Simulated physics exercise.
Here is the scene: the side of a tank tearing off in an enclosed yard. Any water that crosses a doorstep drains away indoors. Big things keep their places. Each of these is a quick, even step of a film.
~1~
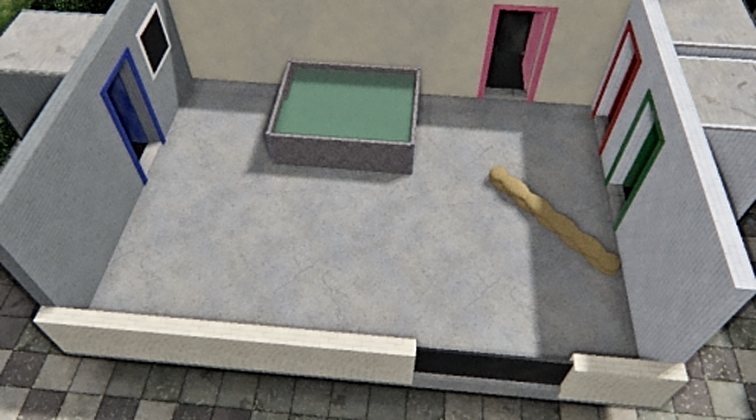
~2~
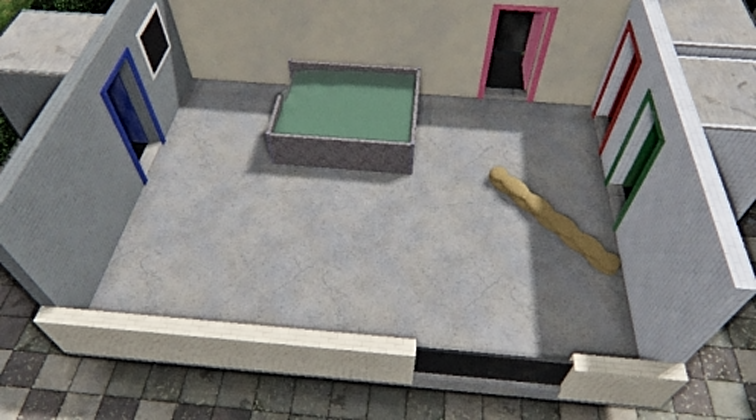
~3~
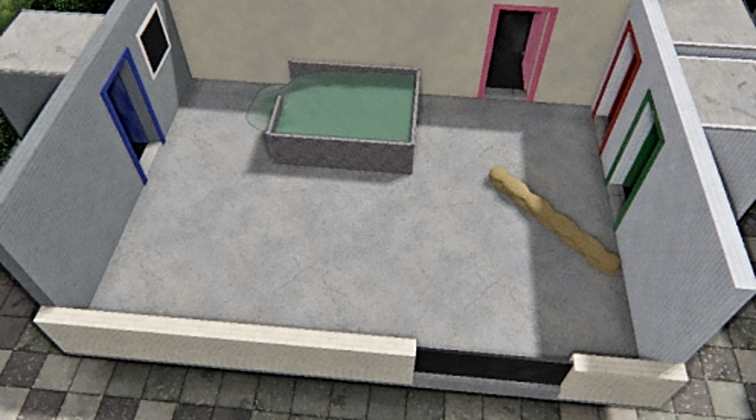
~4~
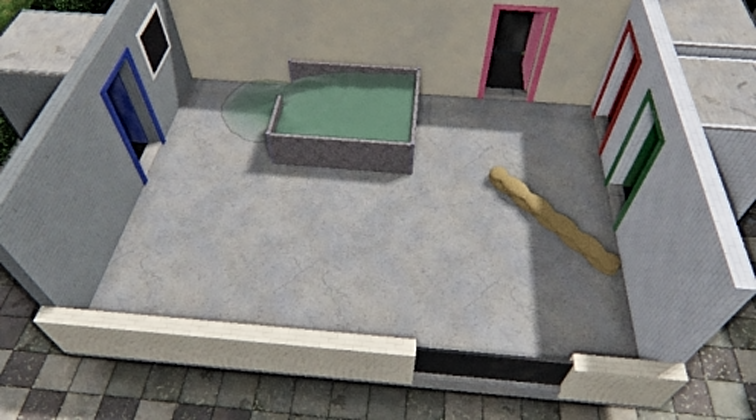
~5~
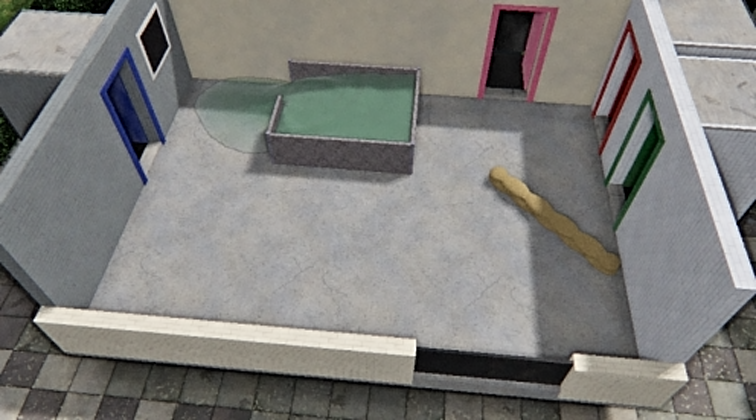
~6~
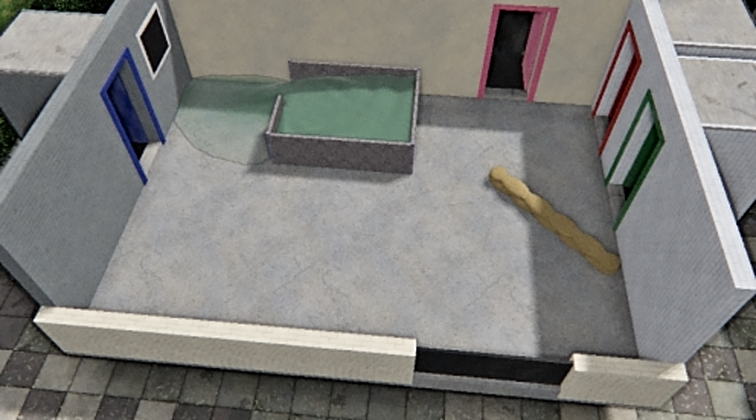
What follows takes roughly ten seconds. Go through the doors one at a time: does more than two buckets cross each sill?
Green door: Two buckets at most; pink door: Two buckets at most; blue door: Above two buckets; red door: Two buckets at most.
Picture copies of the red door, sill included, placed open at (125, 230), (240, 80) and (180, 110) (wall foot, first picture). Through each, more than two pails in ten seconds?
In order: Stays within it, tops the limit, tops the limit.
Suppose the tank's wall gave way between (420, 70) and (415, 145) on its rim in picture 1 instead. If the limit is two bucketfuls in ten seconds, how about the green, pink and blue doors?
My reading: The green one lets more in, the pink one is over, the blue one holds.
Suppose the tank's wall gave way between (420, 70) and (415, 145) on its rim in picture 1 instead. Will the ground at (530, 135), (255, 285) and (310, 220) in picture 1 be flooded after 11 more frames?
The first point is soaked, the second spared, the third spared.
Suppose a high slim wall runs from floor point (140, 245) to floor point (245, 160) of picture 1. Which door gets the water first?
That would be the door marked blue.
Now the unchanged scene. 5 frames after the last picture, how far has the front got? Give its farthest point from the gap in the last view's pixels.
I'd point to (148, 178).
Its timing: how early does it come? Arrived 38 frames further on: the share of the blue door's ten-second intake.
I'd put it at 85 percent.
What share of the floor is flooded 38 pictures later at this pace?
I'd say 55 per cent.
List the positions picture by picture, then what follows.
The first frame shows the open tank at (347, 103) is whole and still.
In the second frame, water pours out at (290, 100) and has run to a hidden place.
In the third frame, the front is at (251, 118), out from the gap at (290, 100).
In the fourth frame, water pours out at (290, 101) and has run to (225, 106).
In the fifth frame, the front is at (204, 94), out from the gap at (290, 101).
In the sixth frame, the front is at (192, 80), out from the gap at (290, 100).
A moment on, water covers 10 % of the floor; the green door not reached, the pink door not reached, the blue door wet at the sill, nothing in, the red door not reached.
Next, water covers 15 % of the floor; the green door not reached, the pink door not reached, the blue door under two buckets in, the red door not reached.
Then, water covers 35 % of the floor; the green door not reached, the pink door not reached, the blue door over two buckets in, the red door not reached.
Later, water covers 55 % of the floor; the green door not reached, the pink door wet at the sill, nothing in, the blue door over two buckets in, the red door not reached.
In the end, water covers 85 % of the floor; the green door wet at the sill, nothing in, the pink door wet at the sill, nothing in, the blue door far over two buckets in, the red door wet at the sill, nothing in.
